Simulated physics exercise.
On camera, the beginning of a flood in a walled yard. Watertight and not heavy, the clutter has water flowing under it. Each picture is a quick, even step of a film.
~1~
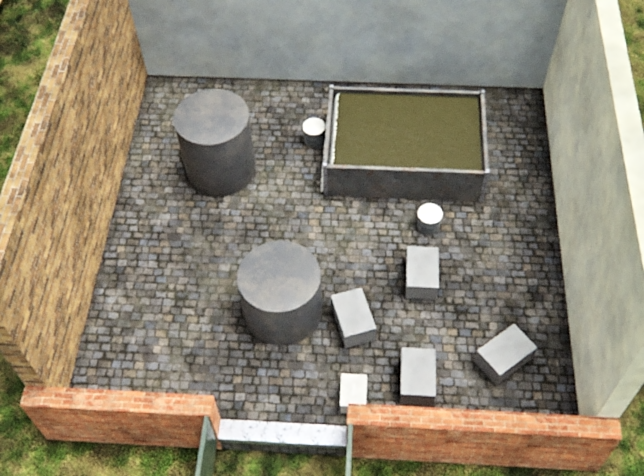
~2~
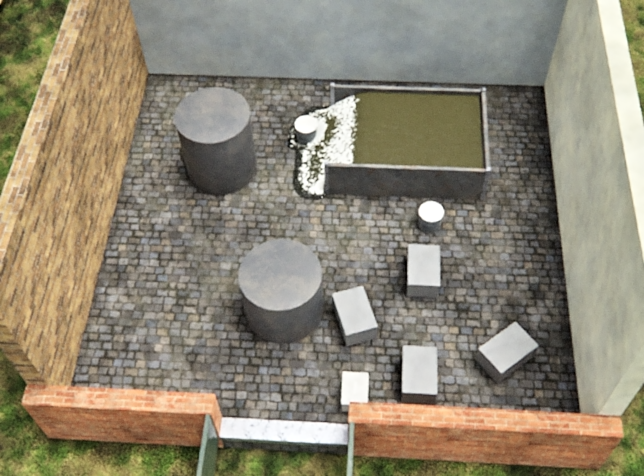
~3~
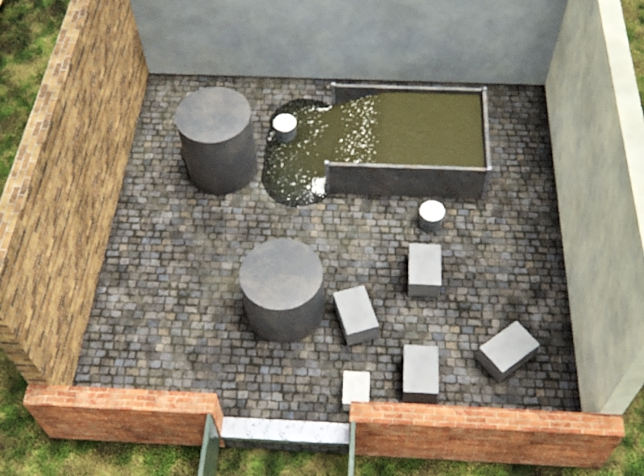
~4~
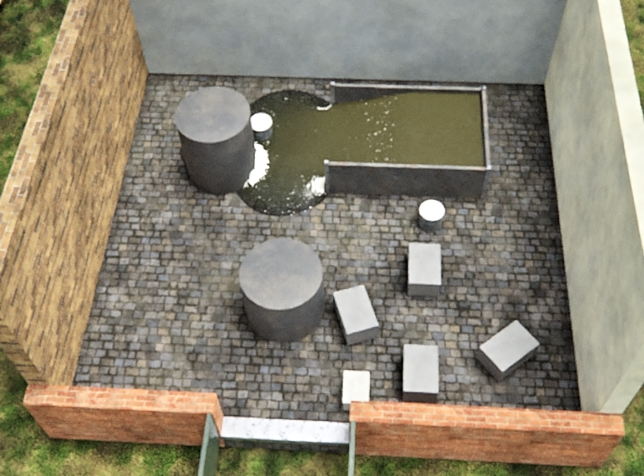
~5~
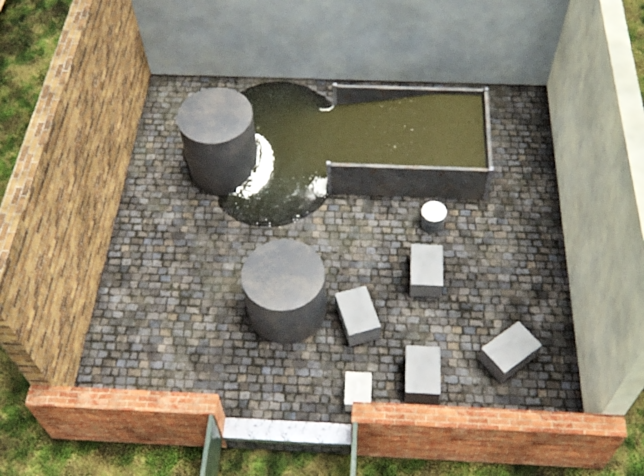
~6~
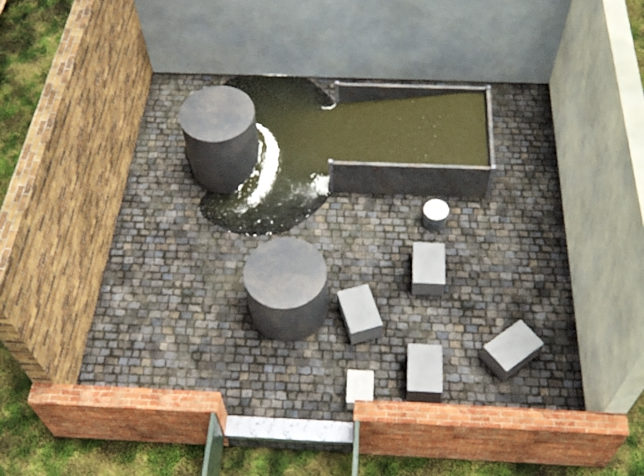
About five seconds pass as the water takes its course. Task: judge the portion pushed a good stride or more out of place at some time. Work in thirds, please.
Smaller than a third.
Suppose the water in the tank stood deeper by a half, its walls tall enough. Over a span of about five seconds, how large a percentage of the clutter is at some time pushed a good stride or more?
Near 40 in a hundred.
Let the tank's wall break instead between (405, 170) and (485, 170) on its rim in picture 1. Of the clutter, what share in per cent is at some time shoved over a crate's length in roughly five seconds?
Roughly 90 percent.
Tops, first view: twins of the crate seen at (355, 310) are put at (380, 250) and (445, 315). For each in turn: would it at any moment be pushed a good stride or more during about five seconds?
Going by the order given: Stays in place, stays in place.
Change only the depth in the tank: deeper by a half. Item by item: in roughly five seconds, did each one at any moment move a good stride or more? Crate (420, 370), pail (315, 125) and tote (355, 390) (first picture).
Object 1: Covered it. Object 2: Covered it. Object 3: Covered it.
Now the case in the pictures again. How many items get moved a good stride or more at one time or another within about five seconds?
I count 1.
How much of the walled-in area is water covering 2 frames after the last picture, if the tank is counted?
30 %, give or take.
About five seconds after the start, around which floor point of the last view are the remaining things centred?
About (384, 326).
A moment on, 1 of 7 are well off their spots; 0 afloat.
Next, 1 of 7 are well off their spots; 1 afloat.
Later, 1 of 7 are well off their spots; 1 afloat.
In the end, 1 of 7 are well off their spots, and 1 have been at some point; 1 afloat.
